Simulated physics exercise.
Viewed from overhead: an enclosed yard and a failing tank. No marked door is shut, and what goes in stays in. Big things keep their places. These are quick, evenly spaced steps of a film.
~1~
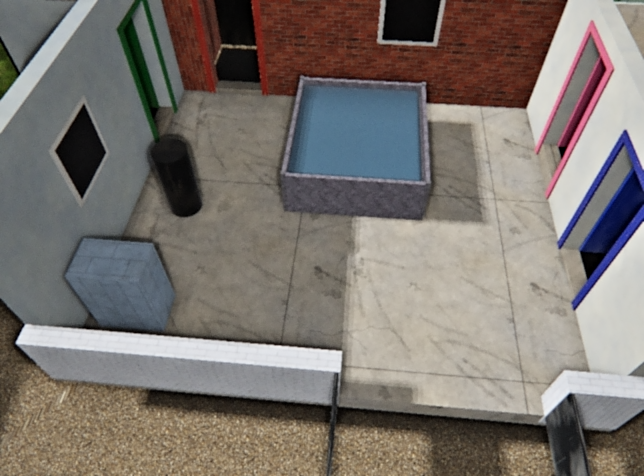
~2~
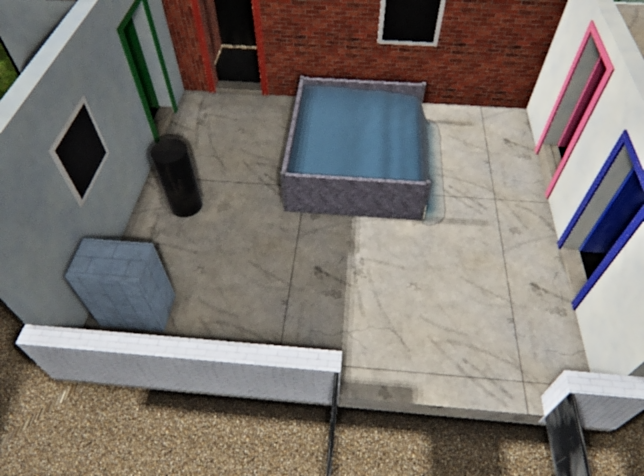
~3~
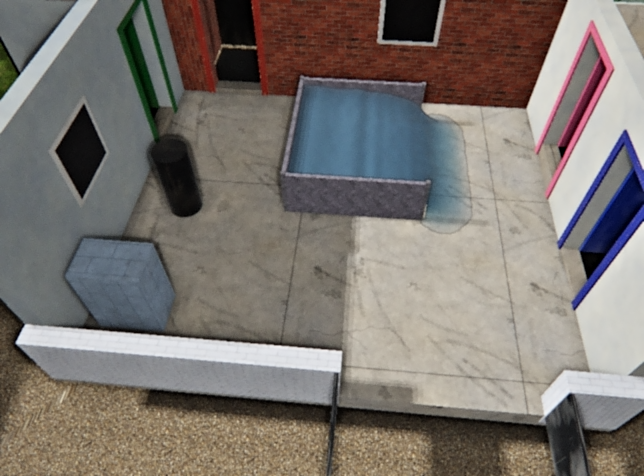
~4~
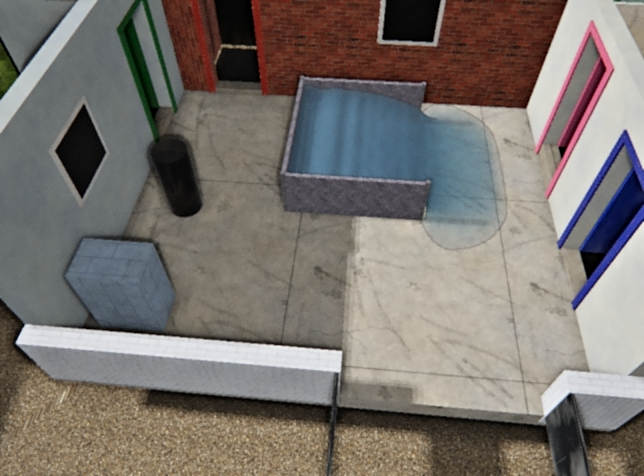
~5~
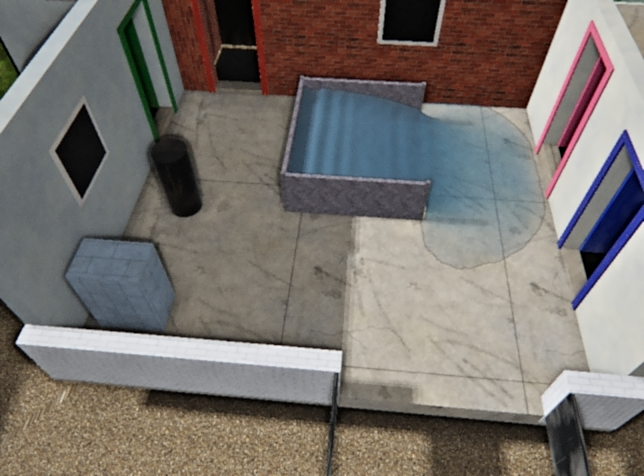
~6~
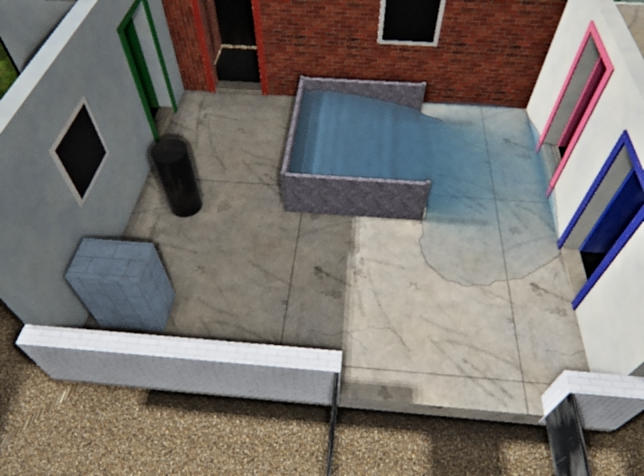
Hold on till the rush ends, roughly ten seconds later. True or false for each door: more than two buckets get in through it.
The green door: False; the red door: False; the pink door: True; the blue door: True.
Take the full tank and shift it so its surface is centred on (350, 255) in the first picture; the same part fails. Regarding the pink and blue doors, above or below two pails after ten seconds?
The pink door doesn't reach it while the blue door exceeds it.
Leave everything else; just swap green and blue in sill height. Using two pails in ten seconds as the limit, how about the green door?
My guess is that green crosses the mark.
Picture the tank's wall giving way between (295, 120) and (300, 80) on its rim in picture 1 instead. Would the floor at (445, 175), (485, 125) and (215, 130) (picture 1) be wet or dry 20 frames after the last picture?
Following the listed order, the three come out not reached, not reached and reached by the spill.
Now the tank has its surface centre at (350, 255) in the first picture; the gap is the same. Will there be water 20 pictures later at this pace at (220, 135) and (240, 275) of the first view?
In that order: Untouched and untouched.
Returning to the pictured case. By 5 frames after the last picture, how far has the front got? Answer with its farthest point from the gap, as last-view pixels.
I'd put it around (570, 331).
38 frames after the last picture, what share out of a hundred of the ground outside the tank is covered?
Near 70 in a hundred.
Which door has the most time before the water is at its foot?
Result: The green-painted one.
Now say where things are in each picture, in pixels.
In the first picture, still water in the open tank at (359, 130).
In the second picture, water pours out at (419, 154) and has run to (426, 222).
In the third picture, the front is at (446, 229), out from the gap at (419, 156).
In the fourth picture, water pours out at (418, 158) and has run to (480, 238).
In the fifth picture, water pours out at (418, 159) and has run to (483, 107).
In the sixth picture, the front is at (559, 247), out from the gap at (418, 159).
A moment on, water covers 25 % of the floor; the green door not reached, the red door not reached, the pink door over two buckets in, the blue door under two buckets in.
Next, water covers 30 % of the floor; the green door not reached, the red door not reached, the pink door far over two buckets in, the blue door over two buckets in.
Then, water covers 45 % of the floor; the green door not reached, the red door wet at the sill, nothing in, the pink door far over two buckets in, the blue door far over two buckets in.
Later, water covers 70 % of the floor; the green door wet at the sill, nothing in, the red door wet at the sill, nothing in, the pink door far over two buckets in, the blue door far over two buckets in.
In the end, water covers 95 % of the floor; the green door wet at the sill, nothing in, the red door wet at the sill, nothing in, the pink door far over two buckets in, the blue door far over two buckets in.
